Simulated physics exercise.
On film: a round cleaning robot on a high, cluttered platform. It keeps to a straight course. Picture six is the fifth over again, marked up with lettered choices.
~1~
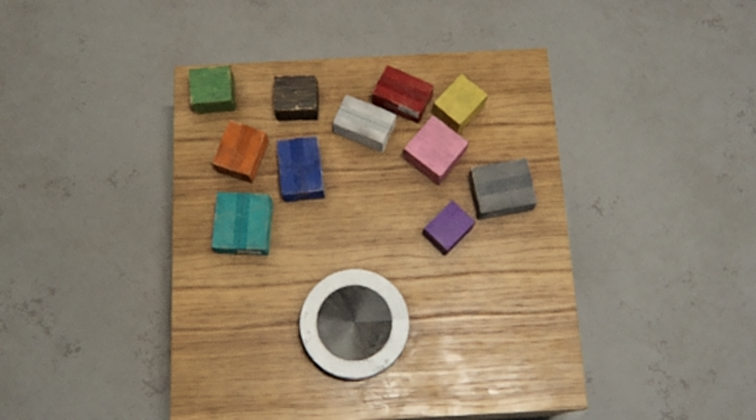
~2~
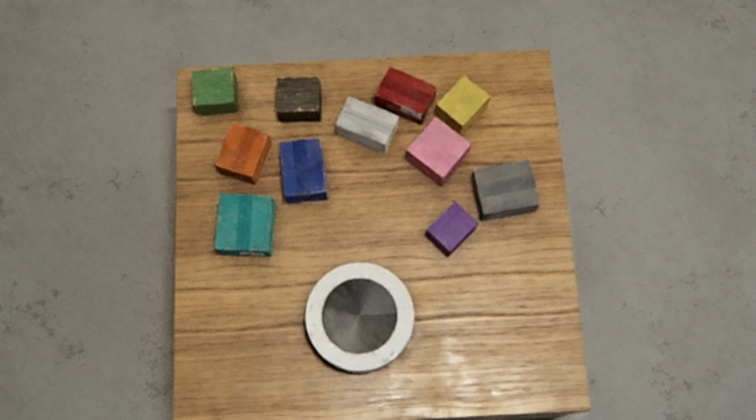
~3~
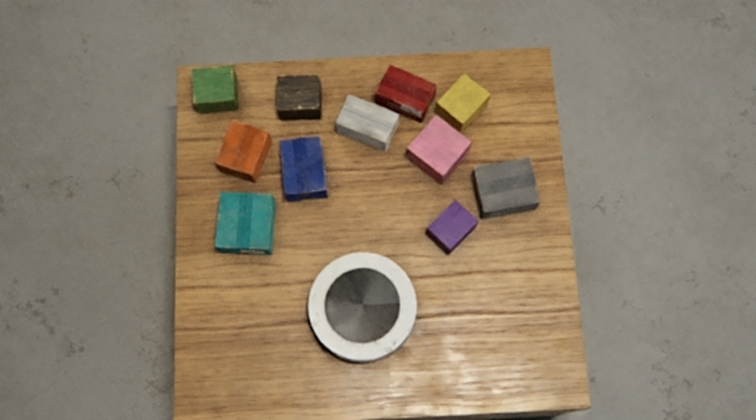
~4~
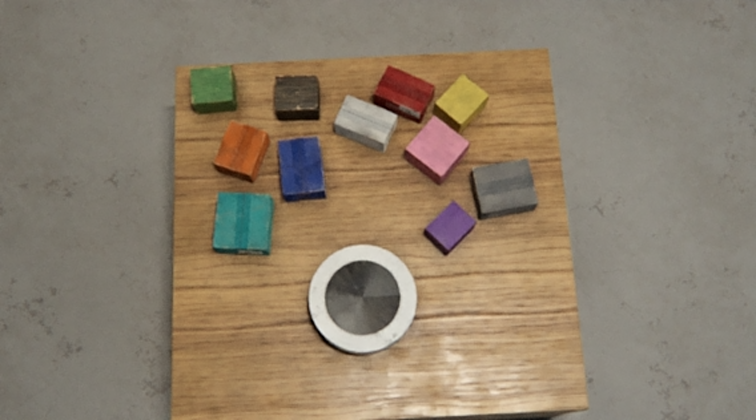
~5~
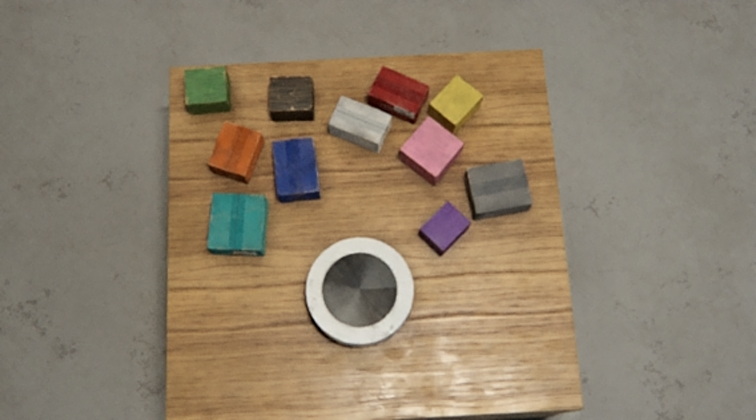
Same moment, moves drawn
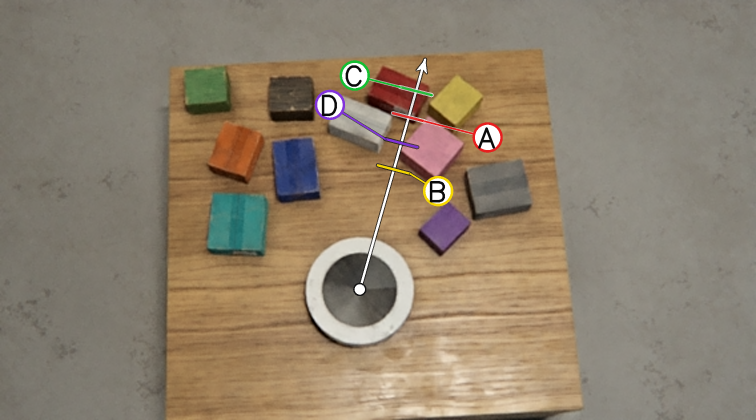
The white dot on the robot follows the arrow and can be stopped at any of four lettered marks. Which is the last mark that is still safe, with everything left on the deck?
It should halt at A.
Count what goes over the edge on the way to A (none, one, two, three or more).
In all, none.
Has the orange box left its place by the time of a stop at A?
No.
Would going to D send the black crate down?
No.
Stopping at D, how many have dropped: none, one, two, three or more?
By then, none.
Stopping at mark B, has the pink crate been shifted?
Yes.
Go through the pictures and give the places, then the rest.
The first frame shows white parcel (364, 124); red parcel (403, 95); blue parcel (301, 169).
The second frame shows robot (360, 318); green crate (216, 92).
The third frame shows robot (363, 308); orange box (244, 152).
The fourth frame shows robot (363, 300); black crate (298, 98).
The fifth frame shows robot (360, 292); turquoise parcel (238, 224); pink crate (431, 151); white parcel (360, 125).
On the marked copy, A at (409, 117); B at (394, 169); C at (416, 91); D at (401, 143); the arrow from (360, 289) to (425, 59); the white dot at (360, 289).
Following A. Soon after the start, robot (378, 228); purple crate (450, 221); green crate (208, 91).
Later, robot (396, 167); yellow crate (470, 83); red parcel (401, 87).
In the end, robot (408, 123); yellow crate (495, 54); red parcel (402, 62); nothing has fallen.
As for the rest, B is safe but short; C drops the yellow crate and red parcel; D is safe but short.
